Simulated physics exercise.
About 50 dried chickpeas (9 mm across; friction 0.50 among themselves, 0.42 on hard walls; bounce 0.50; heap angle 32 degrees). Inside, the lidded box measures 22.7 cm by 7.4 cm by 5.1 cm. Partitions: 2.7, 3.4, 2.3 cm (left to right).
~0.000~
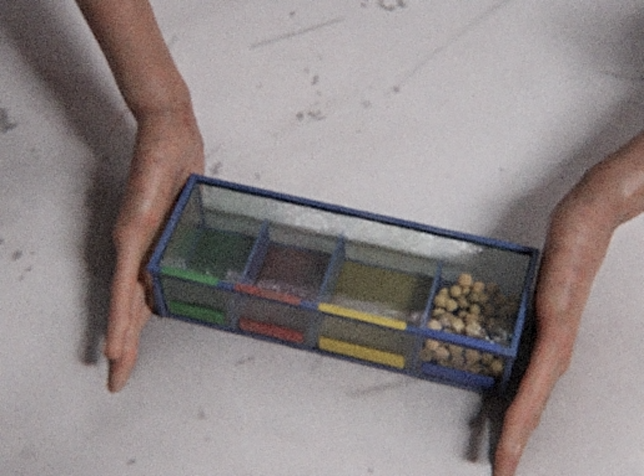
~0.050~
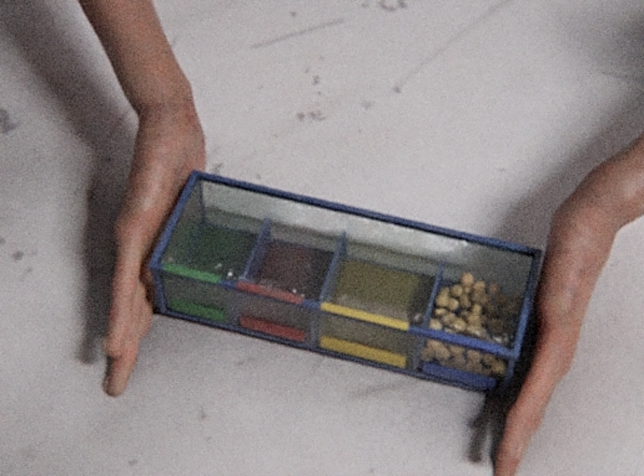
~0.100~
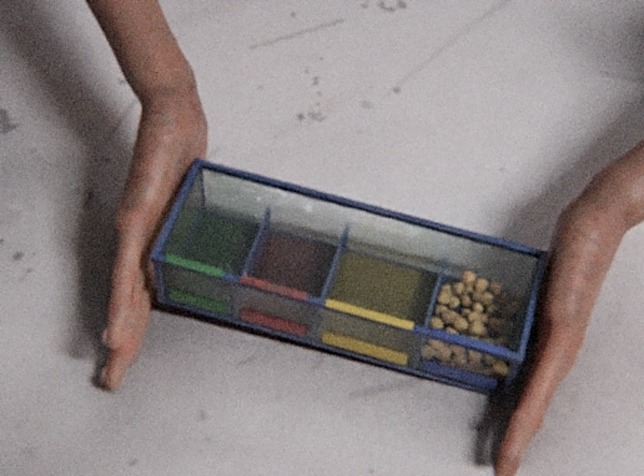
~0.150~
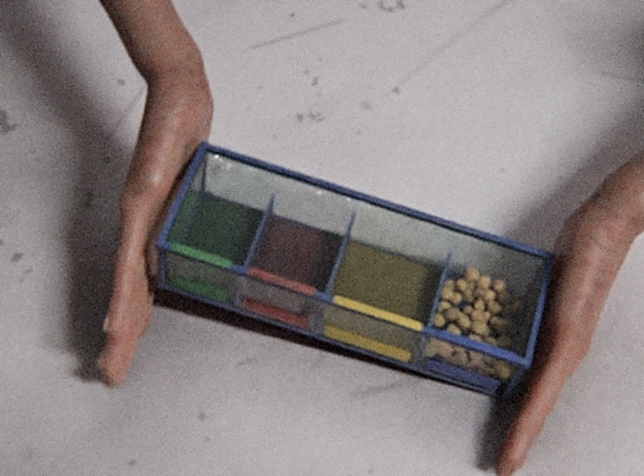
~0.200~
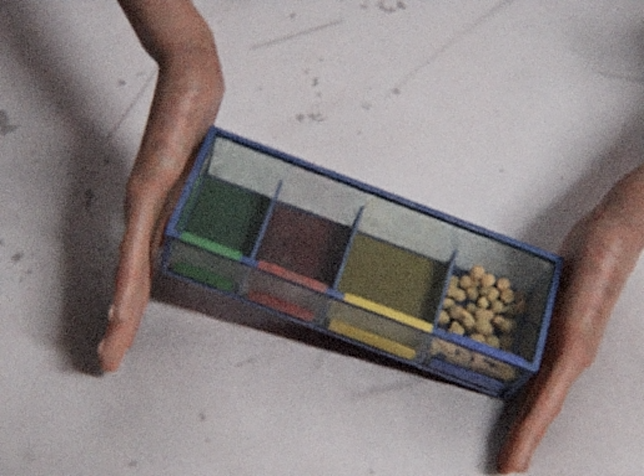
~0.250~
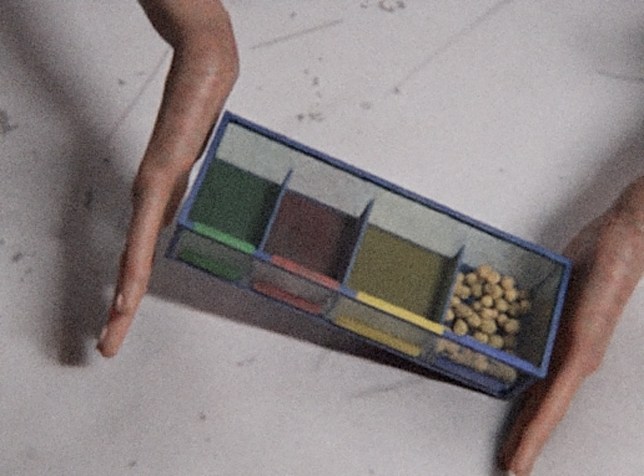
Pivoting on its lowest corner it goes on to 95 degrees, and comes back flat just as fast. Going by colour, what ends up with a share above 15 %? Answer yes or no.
Red no, blue yes, green no, yellow no.
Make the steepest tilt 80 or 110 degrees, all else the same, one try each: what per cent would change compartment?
Some 0 and 0 per cent.
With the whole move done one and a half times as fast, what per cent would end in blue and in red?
Then: Blue 100, red 0.
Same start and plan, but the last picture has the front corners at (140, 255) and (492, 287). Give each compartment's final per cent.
Red 0, blue 20, green 50, yellow 30.
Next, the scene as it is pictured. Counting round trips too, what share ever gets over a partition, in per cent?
Roughly 0 per cent.
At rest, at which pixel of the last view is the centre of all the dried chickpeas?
Around (491, 351).
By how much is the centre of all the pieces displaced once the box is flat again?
Some 1.5 cm.
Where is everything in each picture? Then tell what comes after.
The first picture shows box tilt 0 degrees, front corners at (156, 268) and (509, 351); blue 100 %.
The second picture shows box tilt 1 degrees, front corners at (157, 265) and (512, 352).
The third picture shows box tilt 5 degrees, front corners at (159, 256) and (517, 355), lowest corner right front.
The fourth picture shows box tilt 10 degrees, front corners at (164, 243) and (524, 360), lowest corner right front.
The fifth picture shows box tilt 16 degrees, front corners at (173, 232) and (531, 366), lowest corner right front.
The sixth picture shows box tilt 21 degrees, front corners at (185, 221) and (539, 371), lowest corner right front; blue 100 %. The box's pace is about 110 degrees a second.
After 1.01 s, tilt 94 degrees; blue 100 %.
After 1.52 s, tilt 40 degrees; blue 100 %.
Then, at 2.09 s, tilt 0 degrees; blue 100 %.
In the end, at 2.5 s, red 0 %, blue 100 %, green 0 %, yellow 0 %.
